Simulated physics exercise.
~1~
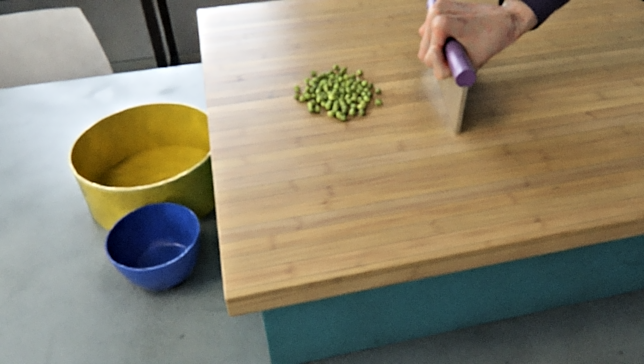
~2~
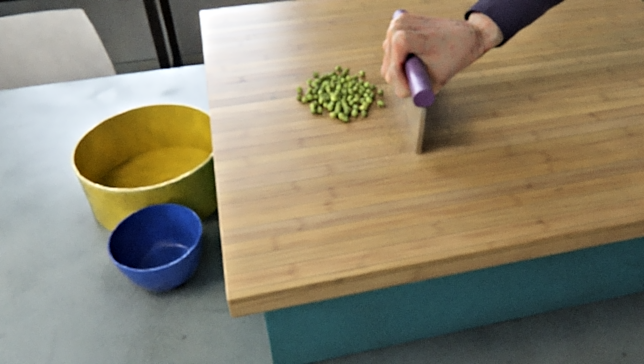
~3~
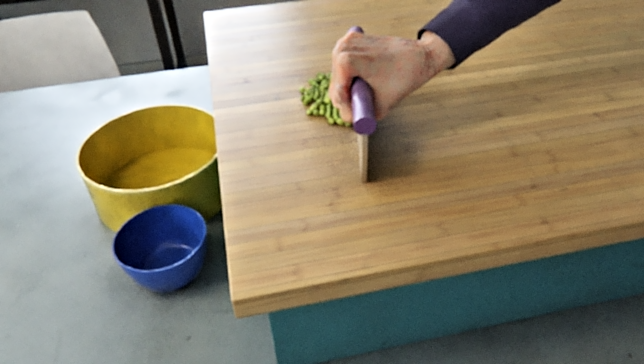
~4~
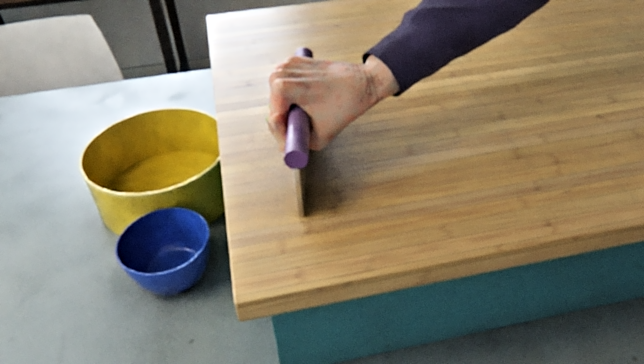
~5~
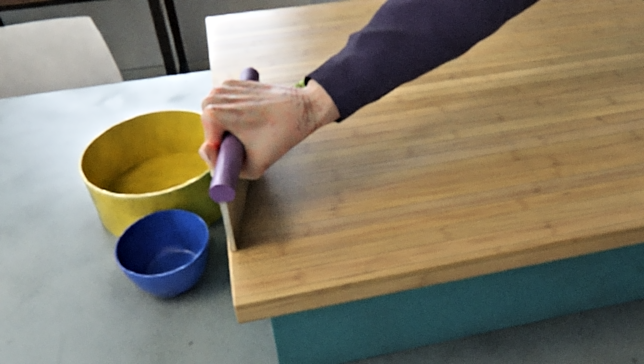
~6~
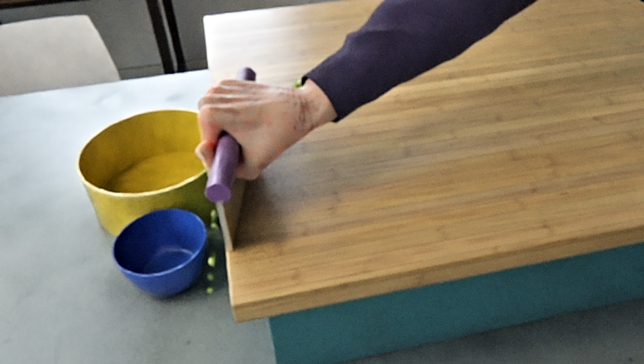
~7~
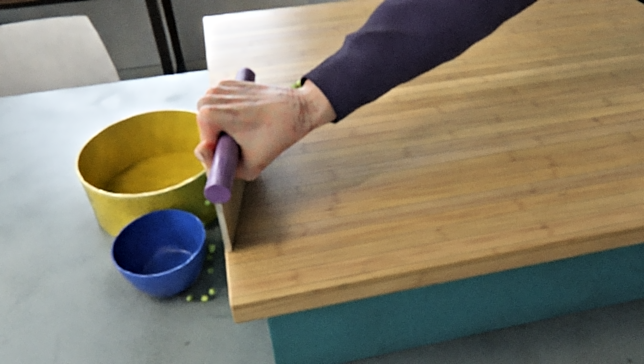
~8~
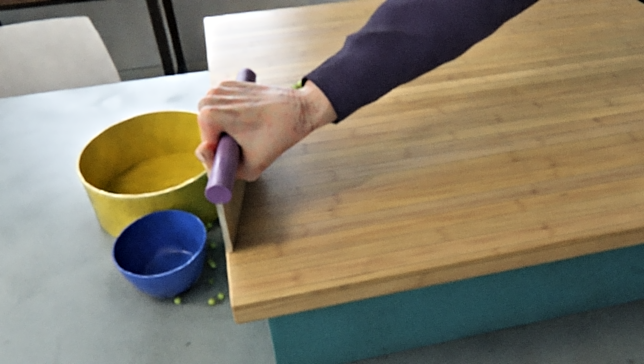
A hand holding a scraper with a purple handle sweeps a small pile of green peas leftward across a wooden board and stops at its edge, where a few drop past the blue bowl and yellow pot onto the grey surface, leaving both containers without peas.
